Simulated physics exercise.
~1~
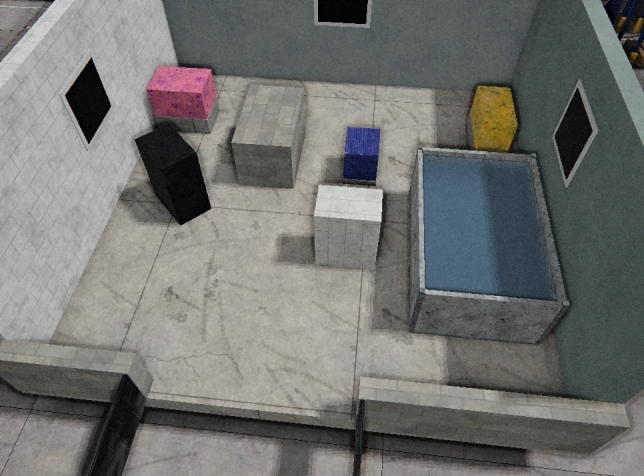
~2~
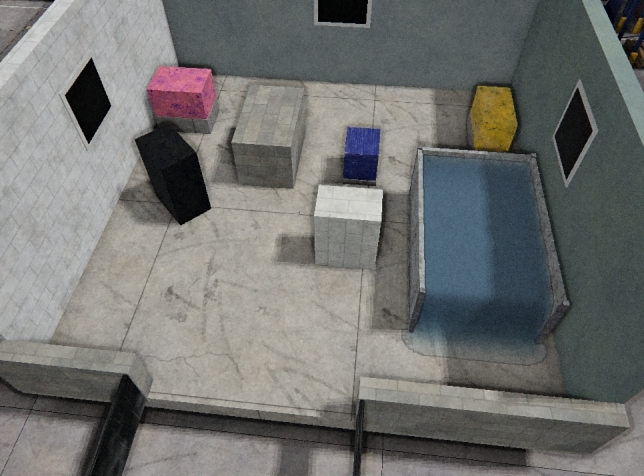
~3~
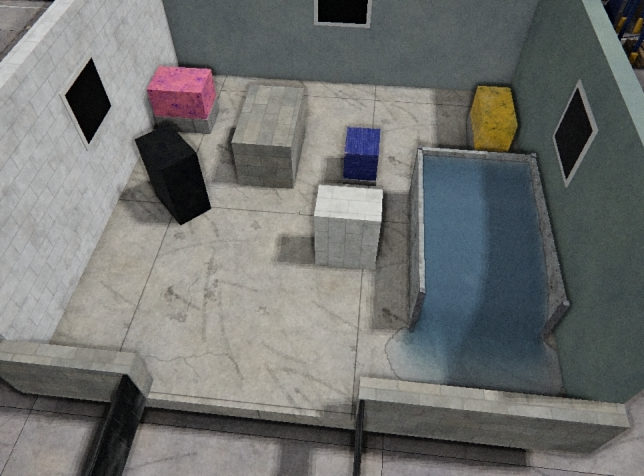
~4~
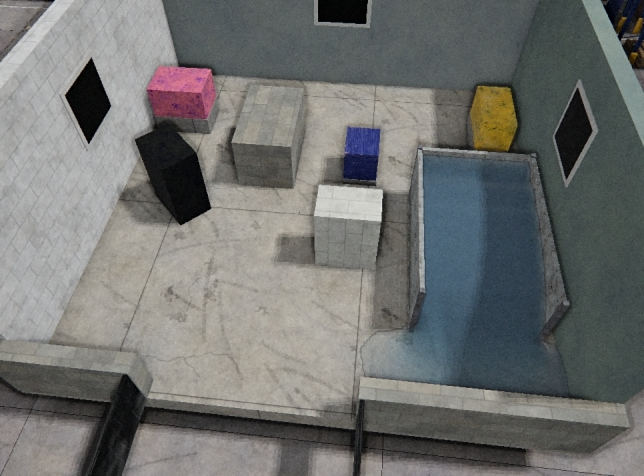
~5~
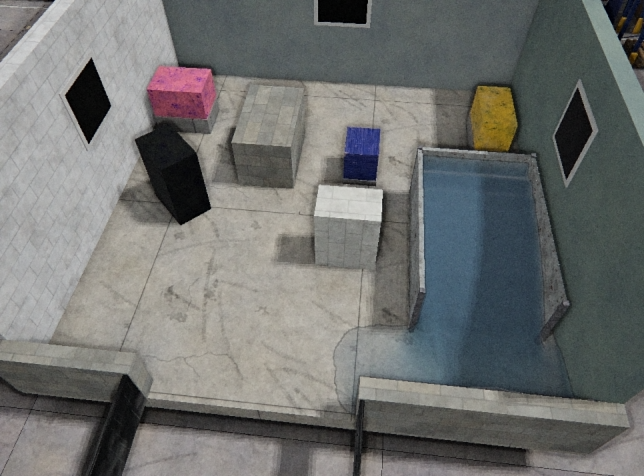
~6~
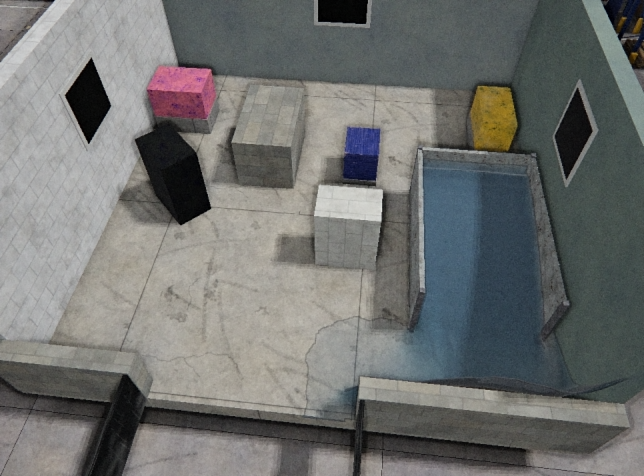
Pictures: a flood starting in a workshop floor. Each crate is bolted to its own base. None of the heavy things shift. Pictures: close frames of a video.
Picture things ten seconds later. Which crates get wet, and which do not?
Crate by crate: The blue crate does not, the pink crate does not, the yellow crate does not.
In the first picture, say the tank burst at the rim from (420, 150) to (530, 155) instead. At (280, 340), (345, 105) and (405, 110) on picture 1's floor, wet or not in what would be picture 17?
Going through them in turn: Still unsoaked, then reached by the flood, then reached by the flood.
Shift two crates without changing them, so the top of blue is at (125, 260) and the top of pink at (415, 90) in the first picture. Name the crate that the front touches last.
Pink-painted one.
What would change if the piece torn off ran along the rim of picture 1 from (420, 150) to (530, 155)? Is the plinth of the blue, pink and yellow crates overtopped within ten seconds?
In my view the blue crate gets reached; as for the pink crate, it gets reached; the yellow crate gets reached.
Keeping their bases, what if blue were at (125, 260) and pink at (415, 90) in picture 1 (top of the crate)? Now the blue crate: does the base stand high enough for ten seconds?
As for the blue one, it is dampened.
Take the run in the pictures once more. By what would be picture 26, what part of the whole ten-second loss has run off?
It works out at roughly 45 per cent.
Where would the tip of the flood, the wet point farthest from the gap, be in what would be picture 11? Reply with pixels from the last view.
The front's farthest point is close to (179, 381).
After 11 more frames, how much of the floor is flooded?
I'd put it at roughly 40 per cent.
A moment on, water covers 20 % of the floor; the blue crate not reached, the pink crate not reached, the yellow crate not reached.
Next, water covers 40 % of the floor; the blue crate not reached, the pink crate not reached, the yellow crate water round its plinth.
Then, water covers 65 % of the floor; the blue crate water round its plinth, the pink crate water round its plinth, the yellow crate water round its plinth.
Later, water covers 90 % of the floor; the blue crate water round its plinth, the pink crate water round its plinth, the yellow crate water round its plinth.
In the end, water covers 100 % of the floor; the blue crate stayed above the water, the pink crate stayed above the water, the yellow crate stayed above the water.
